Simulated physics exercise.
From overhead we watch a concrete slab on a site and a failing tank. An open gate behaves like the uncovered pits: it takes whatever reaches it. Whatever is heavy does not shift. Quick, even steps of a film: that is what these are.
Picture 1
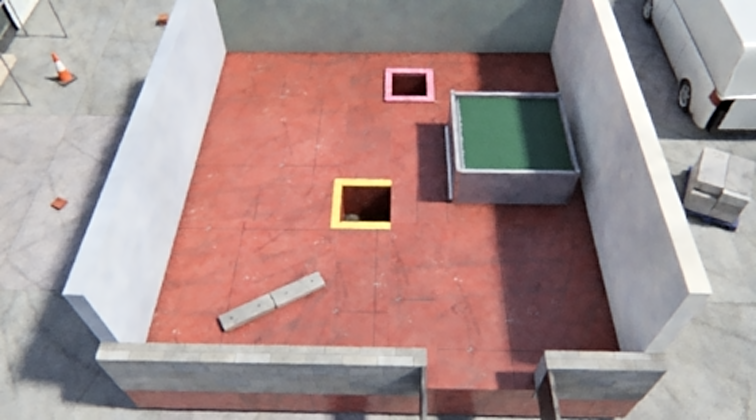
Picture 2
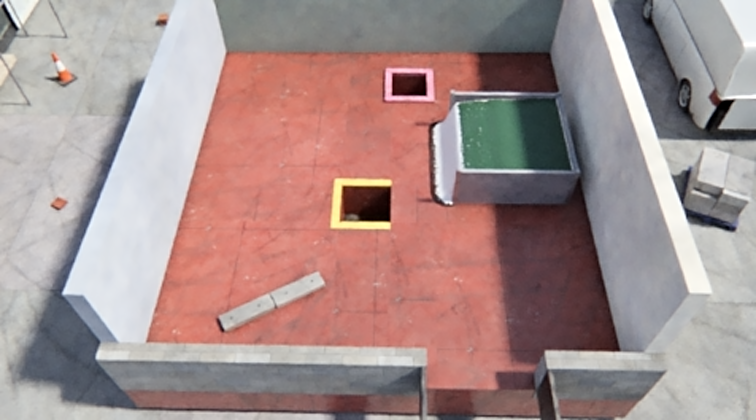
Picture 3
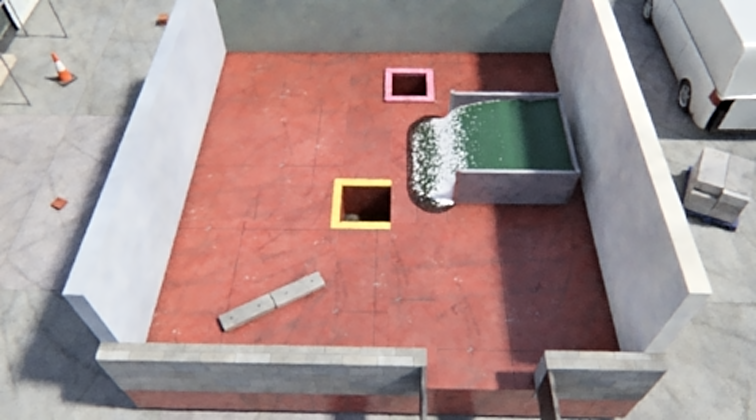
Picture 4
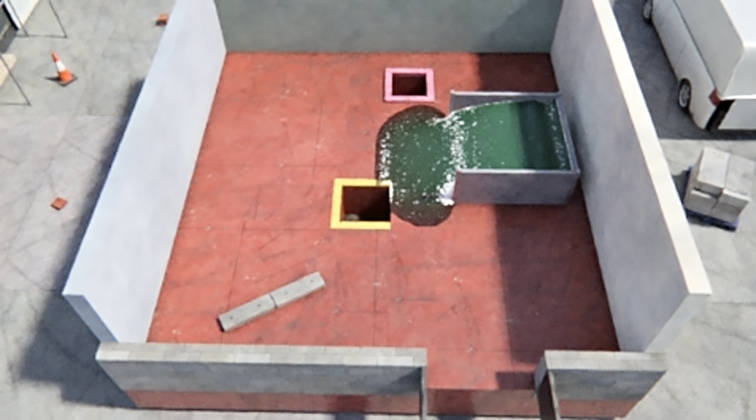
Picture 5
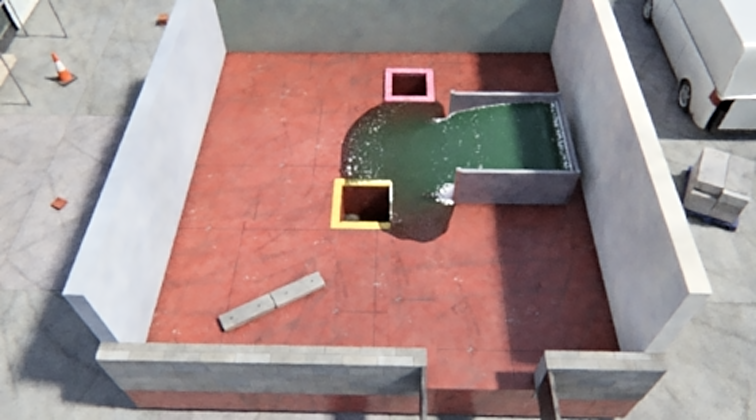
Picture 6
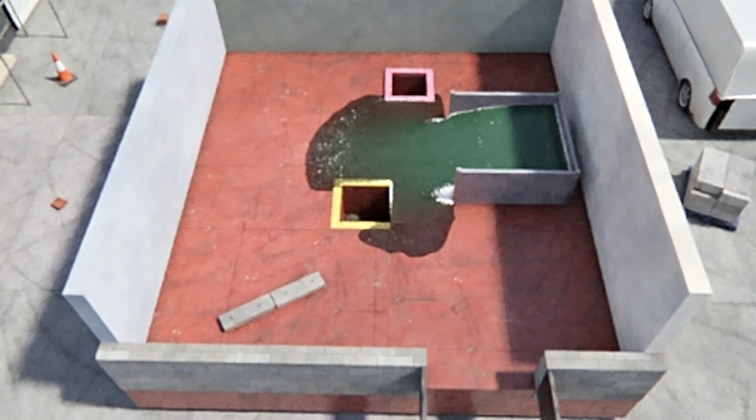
On a walled red concrete slab, green water pours from a tank's open left side and spreads leftward around a yellow-edged pit.
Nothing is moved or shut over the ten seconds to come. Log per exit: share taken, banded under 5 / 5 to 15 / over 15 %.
Log - gate: Under 5 %; pink pit: Under 5 %; yellow pit: Over 15 %.
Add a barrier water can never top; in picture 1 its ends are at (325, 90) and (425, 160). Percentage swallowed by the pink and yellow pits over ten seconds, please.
Parts in a hundred: Pink 15, yellow 35.
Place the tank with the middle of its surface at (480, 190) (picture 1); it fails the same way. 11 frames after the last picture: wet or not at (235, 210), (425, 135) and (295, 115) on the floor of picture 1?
In order: Inundated, then unflooded, then inundated.
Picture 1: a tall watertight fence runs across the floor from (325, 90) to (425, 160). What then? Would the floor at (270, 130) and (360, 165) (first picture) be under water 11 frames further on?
Going by the list, I'd say reached by the flood, then reached by the flood.
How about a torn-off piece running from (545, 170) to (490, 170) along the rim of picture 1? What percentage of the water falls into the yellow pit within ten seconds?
Per cent to yellow: 2.
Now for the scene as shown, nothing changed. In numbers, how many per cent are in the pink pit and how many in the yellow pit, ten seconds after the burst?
In the order asked: 2 percent and 30 percent.
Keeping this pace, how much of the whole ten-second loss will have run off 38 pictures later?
Roughly 80 percent of it.
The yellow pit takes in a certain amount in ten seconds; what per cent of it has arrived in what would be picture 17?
I'd put it at 55 percent.
A moment on, water covers 30 % of the floor; the gate 0 %, the pink pit 0 %, the yellow pit 9 %.
Next, water covers 45 % of the floor; the gate 0 %, the pink pit 1 %, the yellow pit 16 %.
Then, water covers 45 % of the floor; the gate 0 %, the pink pit 1 %, the yellow pit 21 %.
Later, water covers 60 % of the floor; the gate 0 %, the pink pit 1 %, the yellow pit 25 %.
In the end, water covers 85 % of the floor; the gate 0 %, the pink pit 2 %, the yellow pit 30 %.
